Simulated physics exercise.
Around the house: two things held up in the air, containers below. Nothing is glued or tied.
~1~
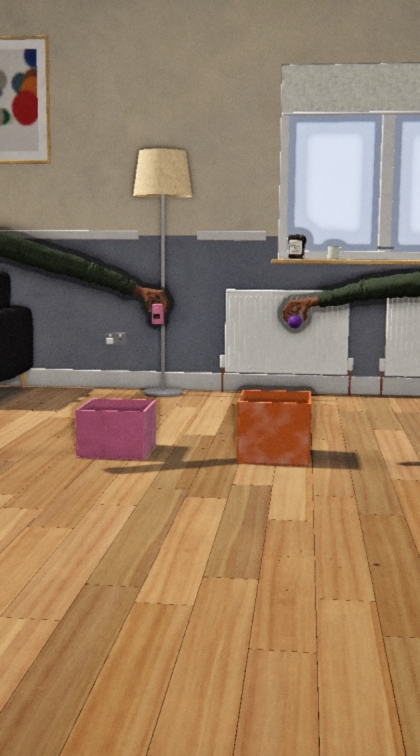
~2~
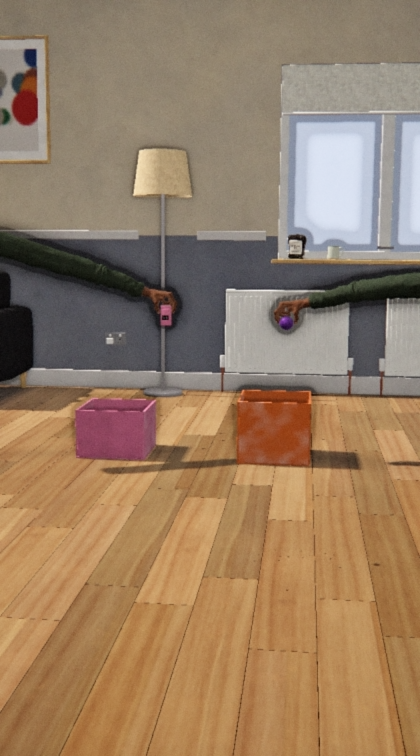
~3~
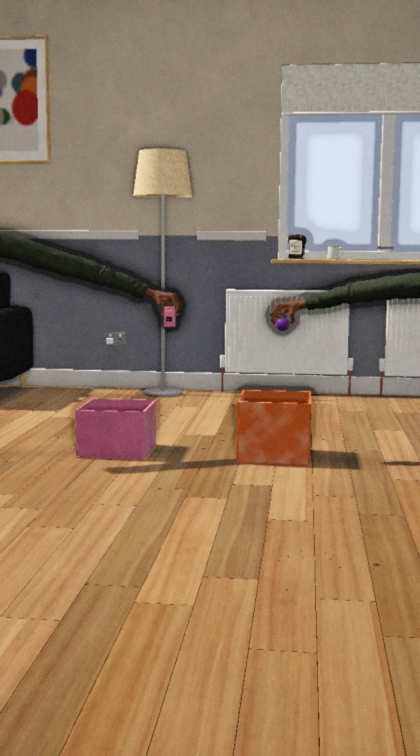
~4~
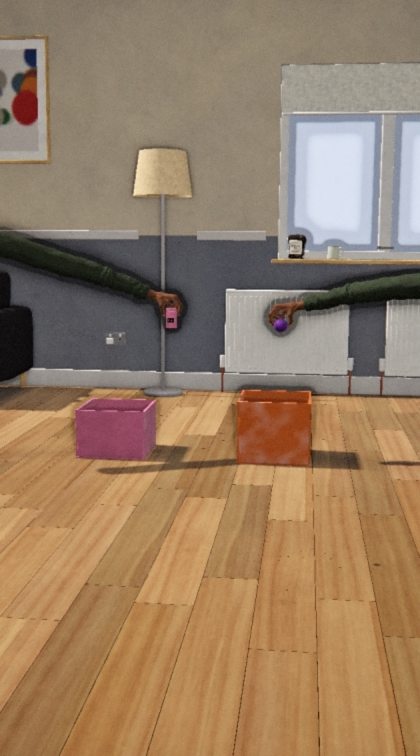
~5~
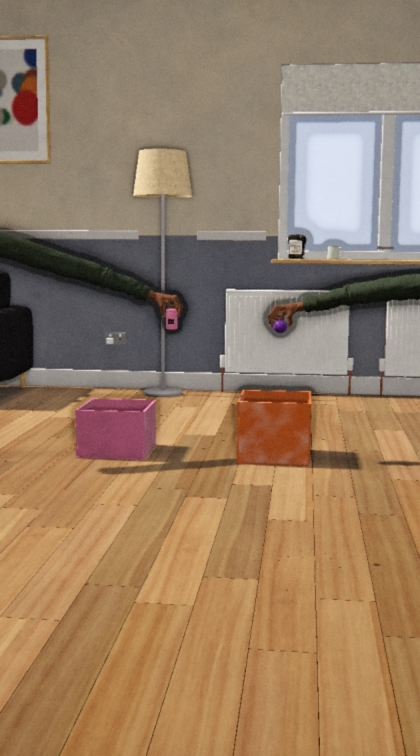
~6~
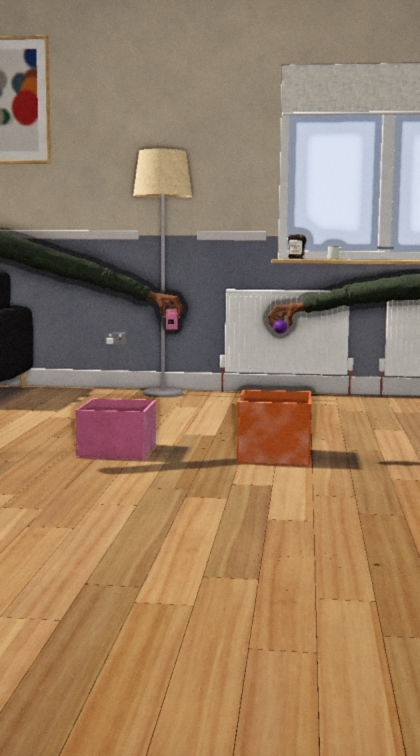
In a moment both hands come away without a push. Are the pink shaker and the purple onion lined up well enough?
Here the pink shaker falls beside it; the purple onion is caught.
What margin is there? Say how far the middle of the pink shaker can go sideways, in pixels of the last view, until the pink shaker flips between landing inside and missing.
About 24 pixels left.
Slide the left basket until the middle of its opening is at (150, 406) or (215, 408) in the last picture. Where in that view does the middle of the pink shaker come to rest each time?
Resting at (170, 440) and (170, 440).
Then, 0.24 s after the last picture, pink shaker falling near (172, 361); purple onion falling near (280, 369).
At rest, the pink shaker ends up outside, near (171, 444); the purple onion drops into the container, near (278, 448).
